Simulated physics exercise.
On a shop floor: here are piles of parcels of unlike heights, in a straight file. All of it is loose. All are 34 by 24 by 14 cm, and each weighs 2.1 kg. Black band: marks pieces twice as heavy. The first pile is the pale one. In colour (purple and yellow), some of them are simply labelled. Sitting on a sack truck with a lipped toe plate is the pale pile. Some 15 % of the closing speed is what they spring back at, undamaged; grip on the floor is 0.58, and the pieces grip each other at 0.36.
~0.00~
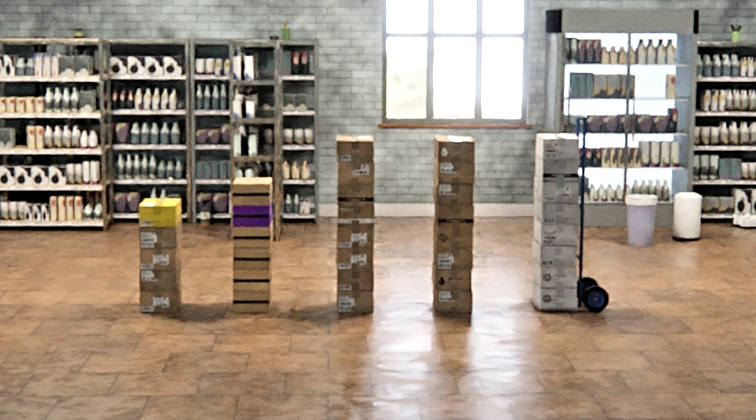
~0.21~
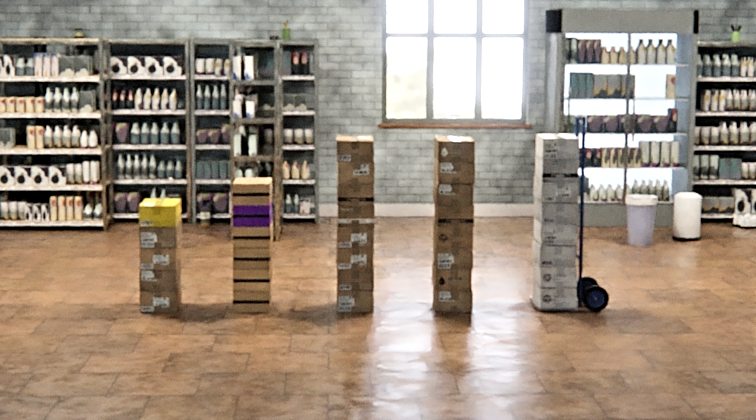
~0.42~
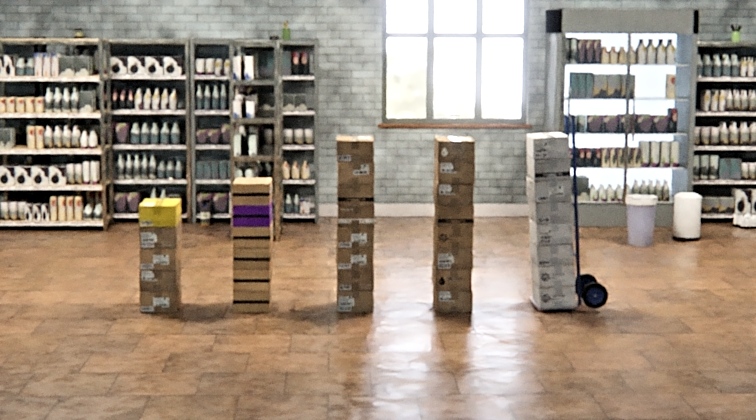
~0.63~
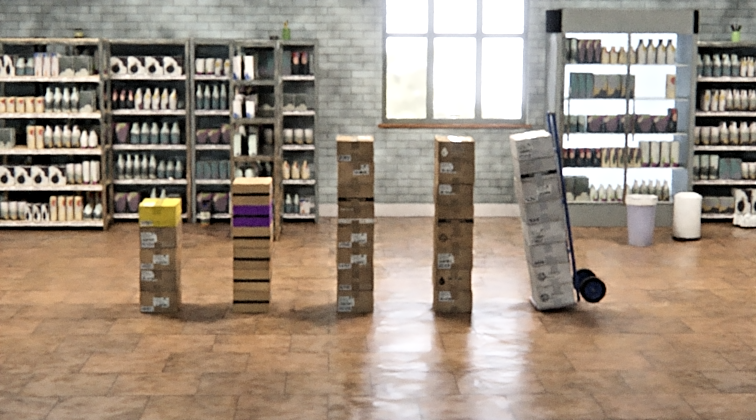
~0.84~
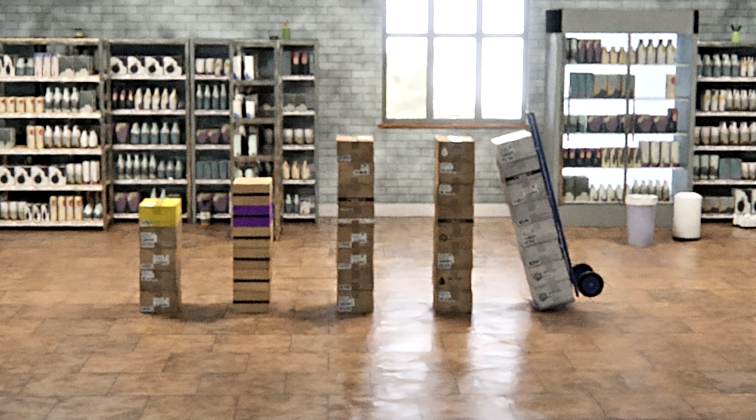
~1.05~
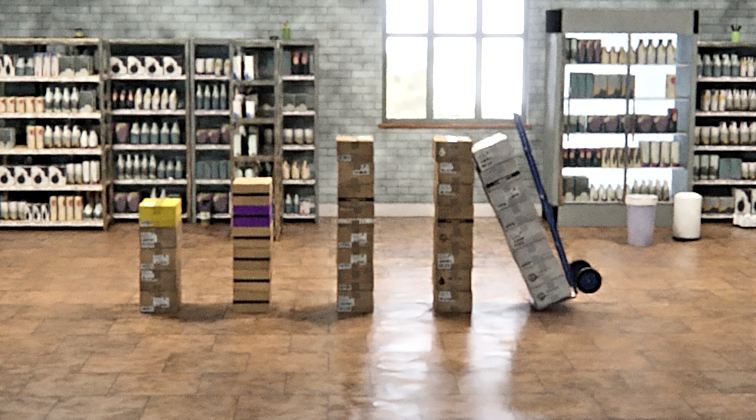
On a shop floor, five stacks of boxes stood in a row, and after a still moment the pale stack at the right tilted left with its hand truck, reaching the neighbouring brown stack.
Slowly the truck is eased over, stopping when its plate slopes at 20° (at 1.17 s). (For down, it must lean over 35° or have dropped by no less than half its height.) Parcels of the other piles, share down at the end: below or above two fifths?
The share down will exceed two fifths.
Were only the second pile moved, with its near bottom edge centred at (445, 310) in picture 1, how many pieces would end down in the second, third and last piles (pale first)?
Down counts: Second 7, third 8, last 4.
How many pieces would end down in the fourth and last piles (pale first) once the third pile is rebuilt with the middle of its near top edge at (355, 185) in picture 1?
You'd get fourth 5 and last 4.
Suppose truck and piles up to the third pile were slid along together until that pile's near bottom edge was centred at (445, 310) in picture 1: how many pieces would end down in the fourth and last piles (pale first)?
Down per pile: Fourth 5; last 4.
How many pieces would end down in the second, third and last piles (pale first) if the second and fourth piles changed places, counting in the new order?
In that case second 5, third 7, last 4.
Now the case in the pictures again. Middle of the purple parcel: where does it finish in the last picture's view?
Near (141, 263).
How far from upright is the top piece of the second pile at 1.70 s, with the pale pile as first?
20°.
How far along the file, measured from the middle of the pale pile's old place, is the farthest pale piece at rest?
I'd put it at close to 115 cm.
After 1.70 s, 8 of the pale pile down; none of the 27 other parcels down, 9 disturbed.
After 2.22 s, 8 of the pale pile down; 8 of the 27 other parcels down.
After 3.16 s, 8 of the pale pile down; 21 of the 27 other parcels down; purple parcel 46° from how it stood, 21 cm lower; yellow parcel 23° from how it stood, 9 cm lower.
In the end (4.4 s), 8 of the pale pile down; 25 of the 27 other parcels down; yellow parcel upside down; purple parcel 45° from how it stood, 34 cm lower. That is 93 per cent. From the last view, middles, purple parcel near (141, 263).
